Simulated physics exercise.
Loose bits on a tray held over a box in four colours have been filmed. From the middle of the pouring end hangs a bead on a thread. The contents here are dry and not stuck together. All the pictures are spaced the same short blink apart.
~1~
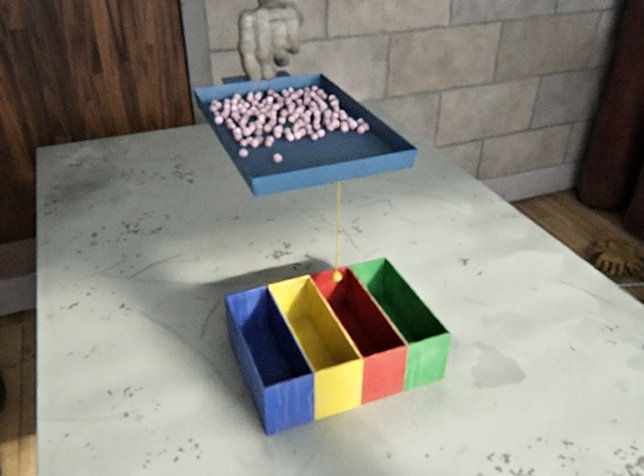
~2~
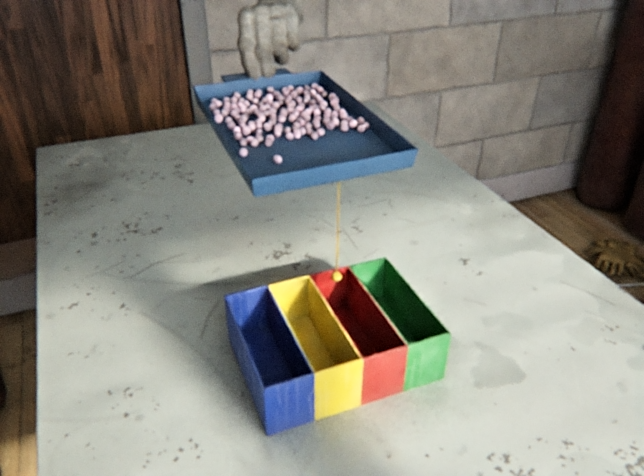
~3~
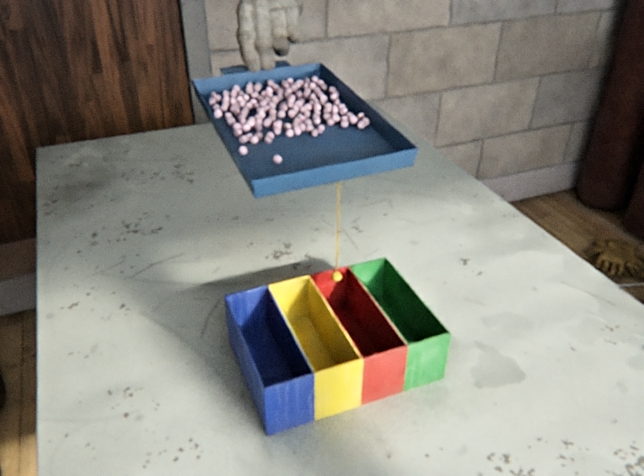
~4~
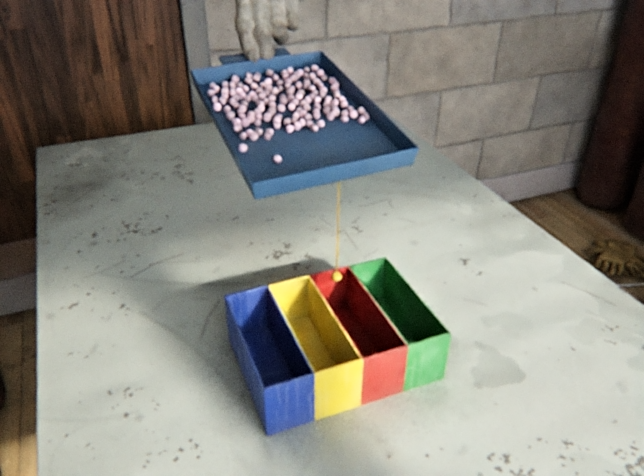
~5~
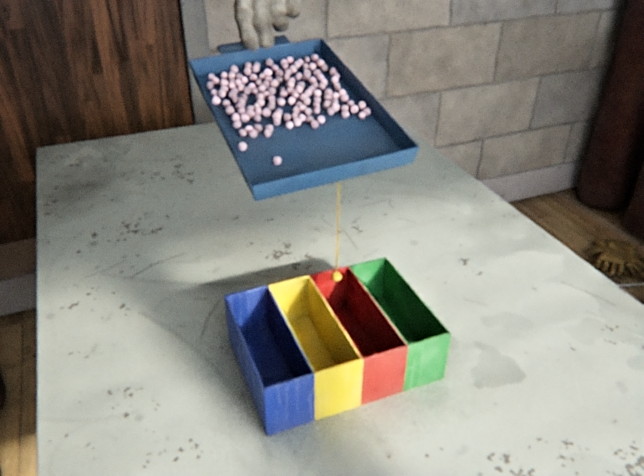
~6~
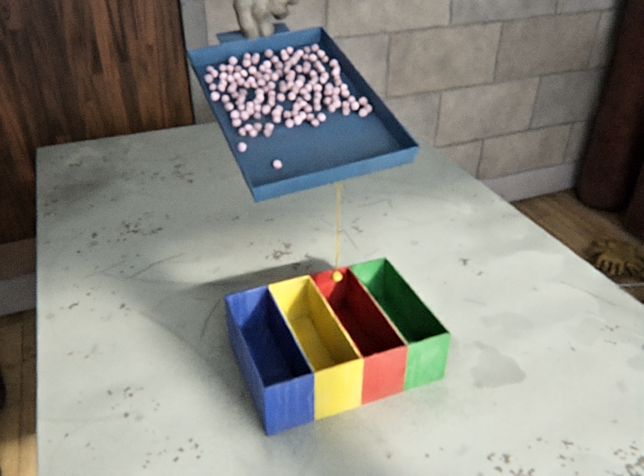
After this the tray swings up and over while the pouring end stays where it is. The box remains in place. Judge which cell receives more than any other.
The blue cell receives the most.
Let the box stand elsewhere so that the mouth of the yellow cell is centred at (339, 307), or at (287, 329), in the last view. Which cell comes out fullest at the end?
First: Blue. Second: The yellow one.
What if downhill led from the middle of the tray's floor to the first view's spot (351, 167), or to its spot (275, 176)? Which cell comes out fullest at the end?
First that green cell, then blue.
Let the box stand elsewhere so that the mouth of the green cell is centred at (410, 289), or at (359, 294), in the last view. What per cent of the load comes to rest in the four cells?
80 and 90 in a hundred, in turn.
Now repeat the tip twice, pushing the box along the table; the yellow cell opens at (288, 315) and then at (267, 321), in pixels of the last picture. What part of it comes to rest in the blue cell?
It would be near 30 per cent first and near 0 per cent second.
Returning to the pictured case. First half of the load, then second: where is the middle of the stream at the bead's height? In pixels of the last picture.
The opening part goes through (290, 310); what follows goes through (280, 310).
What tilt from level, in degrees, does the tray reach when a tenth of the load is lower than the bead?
It is at around 65 degrees by then.
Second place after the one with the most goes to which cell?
Second: The yellow one.
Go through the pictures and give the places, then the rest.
The first frame shows corners of the pouring end at (254, 177) and (414, 148), level; middle of the load at (284, 115), sugar pearls; bead on its thread at (337, 277); blue cell at (290, 400); yellow cell at (338, 385); red cell at (384, 371); green cell at (427, 358).
The second frame shows corners of the pouring end at (254, 177) and (414, 148), level; middle of the load at (284, 113).
The third frame shows corners of the pouring end at (254, 179) and (414, 148), tipped barely, lowest at the left corner; middle of the load at (284, 108).
The fourth frame shows corners of the pouring end at (254, 181) and (415, 147), tipped a little, lowest at the left corner; middle of the load at (284, 101).
The fifth frame shows corners of the pouring end at (254, 183) and (415, 146), tipped a little, lowest at the left corner; middle of the load at (283, 94).
The sixth frame shows corners of the pouring end at (254, 186) and (416, 145), tipped a little, lowest at the left corner; middle of the load at (283, 89), most on the move; blue cell at (290, 400); yellow cell at (338, 385); red cell at (384, 371); green cell at (427, 358).
Soon, tray tipped steeply; most on the tray; a stray few in the yellow cell; a stray few in the blue cell; a small part falling or outside the box.
A while on, tray tipped right over; about a third on the tray; about a quarter in the blue cell; a small part in the yellow cell; a stray few in the red cell; about a quarter falling or outside the box.
Towards the end, tray tipped past a quarter turn; about half in the blue cell; about a third in the yellow cell; a small part in the red cell; a stray few in the green cell; a small part falling or outside the box.
Finally, tray tipped past a quarter turn; about half in the blue cell; about a third in the yellow cell; a small part in the red cell; a stray few in the green cell; a small part outside the box.
